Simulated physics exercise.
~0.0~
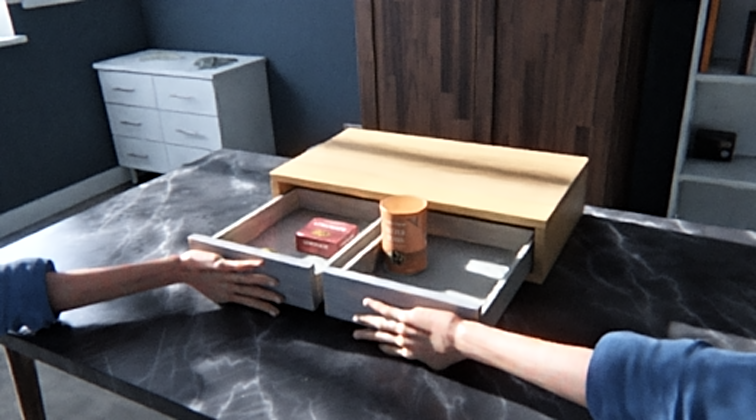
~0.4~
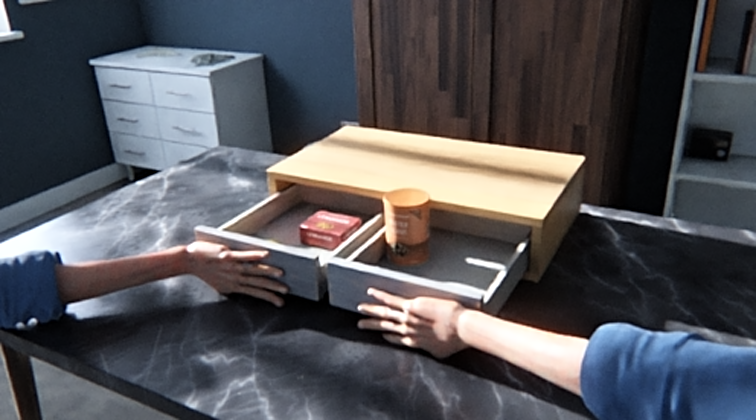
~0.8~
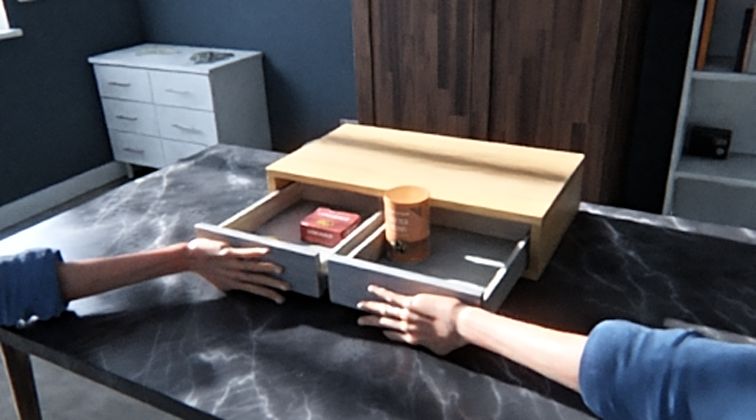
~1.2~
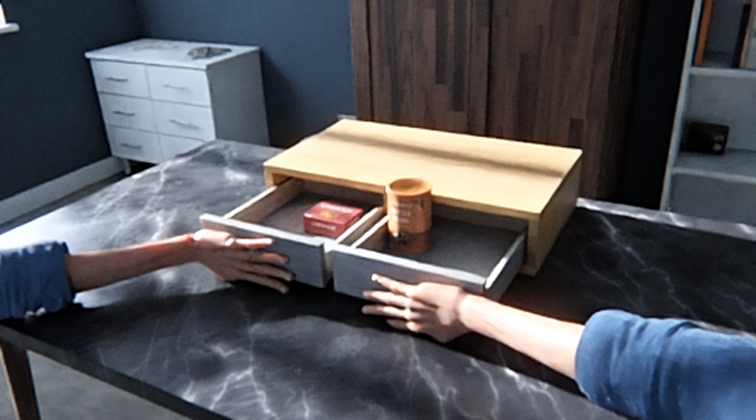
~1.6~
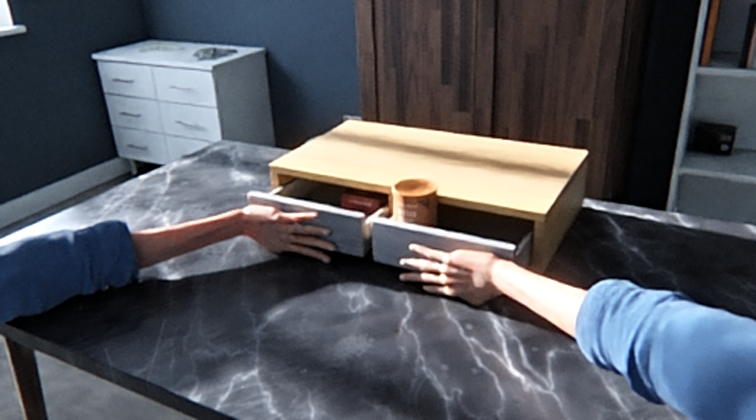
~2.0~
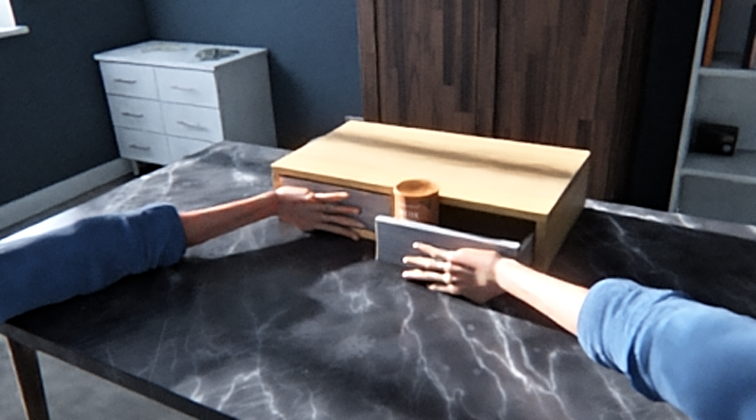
In a dim room with dark blue walls, a slightly swaying view looks down across a black marbled table at a low wooden chest with two open grey-fronted drawers. A small red carton lies in the left drawer, and an orange pot stands upright in the right one, while a white cabinet stands behind to the left. Two hands in blue sleeves rest on the drawer fronts and push both inward. The left drawer slides in until it shuts flush, hiding the carton. The right drawer stops partway and stays ajar, with the pot still upright at the chest's front edge.
